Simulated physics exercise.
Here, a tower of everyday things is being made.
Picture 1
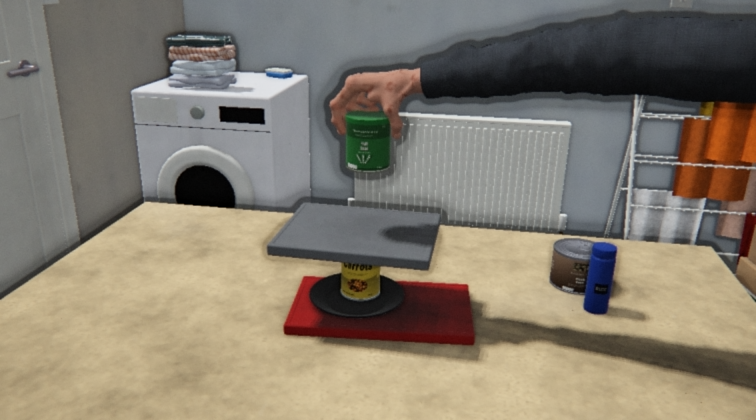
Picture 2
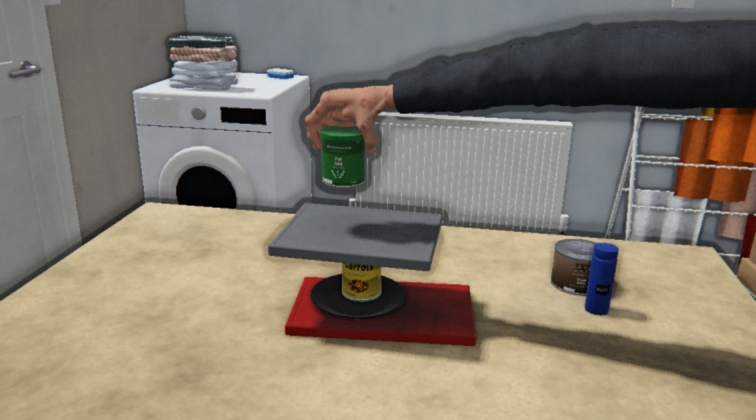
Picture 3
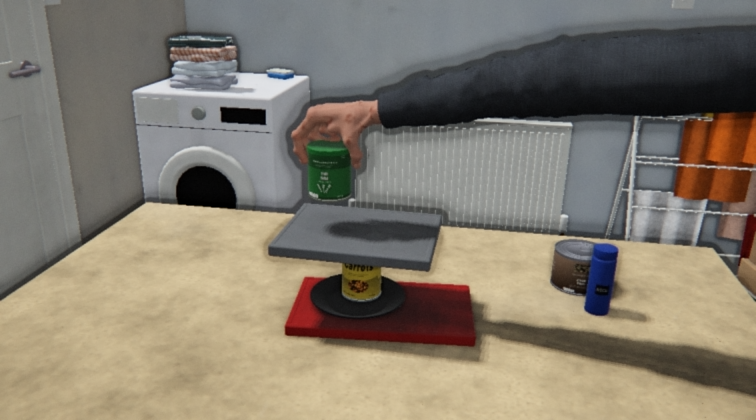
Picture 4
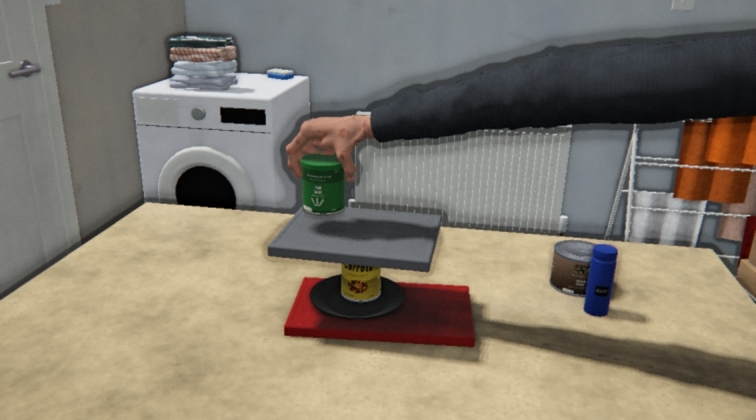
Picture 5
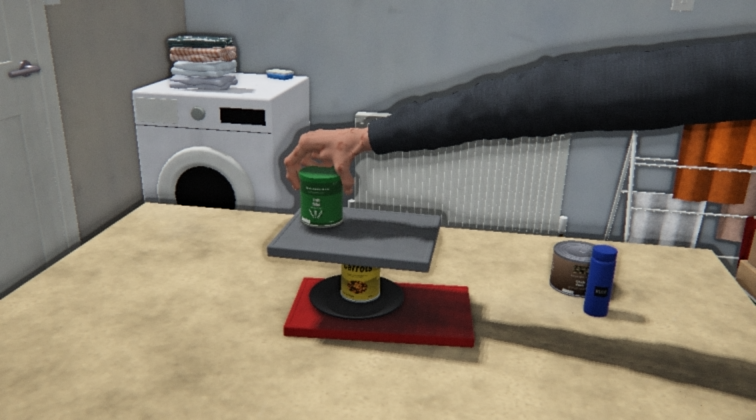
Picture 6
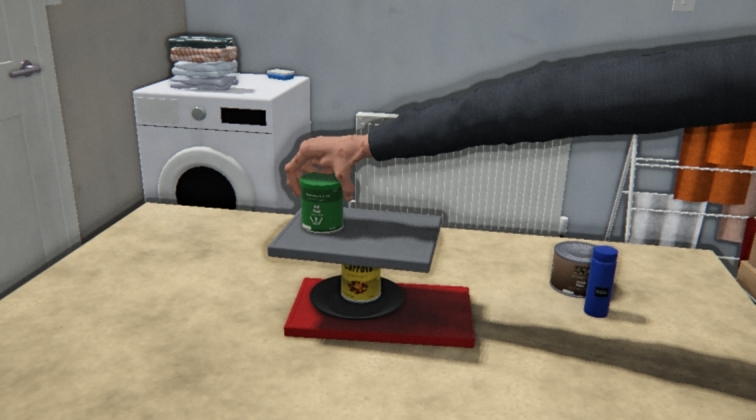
Green pot moving left and down in a person's hand, then being set on the grey board above a yellow can.
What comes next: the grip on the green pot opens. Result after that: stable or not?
The pile stands firm.
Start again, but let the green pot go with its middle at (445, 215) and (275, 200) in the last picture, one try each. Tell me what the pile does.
Case 1: Collapse. Case 2: Collapse.
Then, 0.20 s on from there, no change.
Then, 0.30 s on from there, green pot resting near (322, 203).
In the end, all 7 unmoved. At the end, from the last picture's camera, green pot near (322, 203). The pile holds.
